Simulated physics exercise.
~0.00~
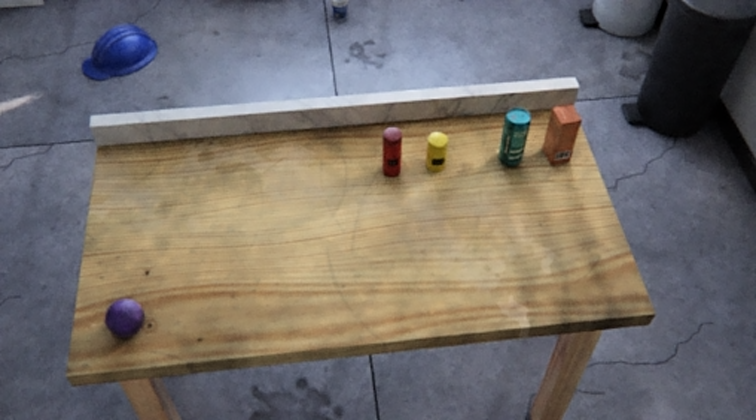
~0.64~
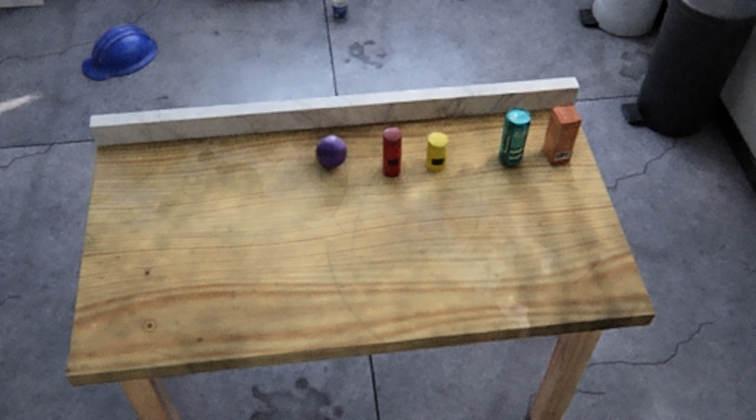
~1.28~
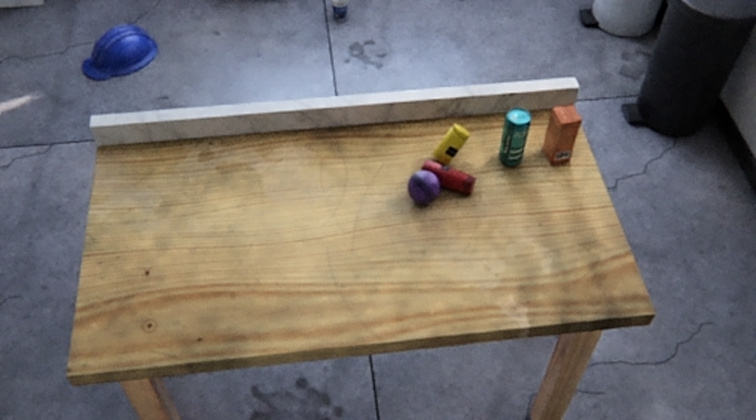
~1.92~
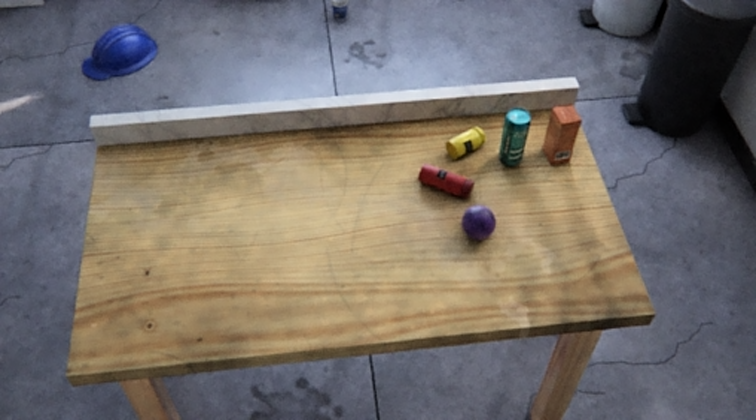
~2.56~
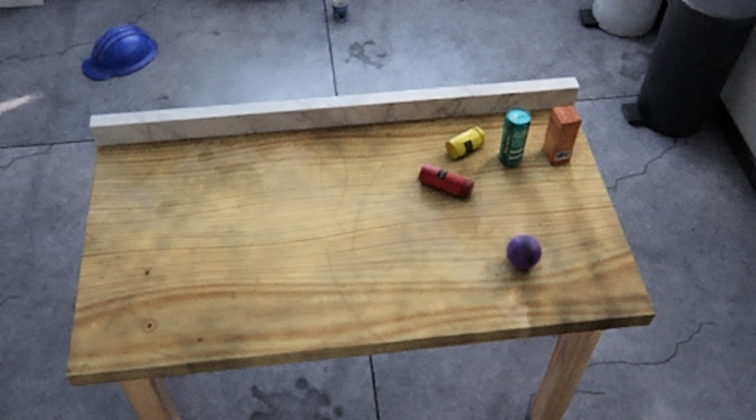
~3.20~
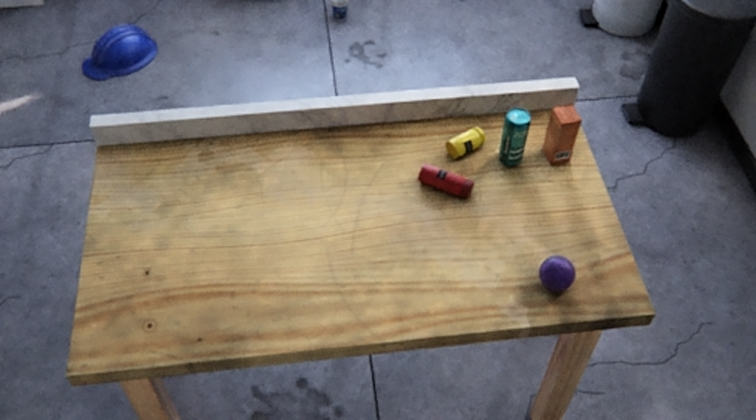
A purple ball rolls across the table, topples the red and yellow shakers, and rolls toward the near right corner.
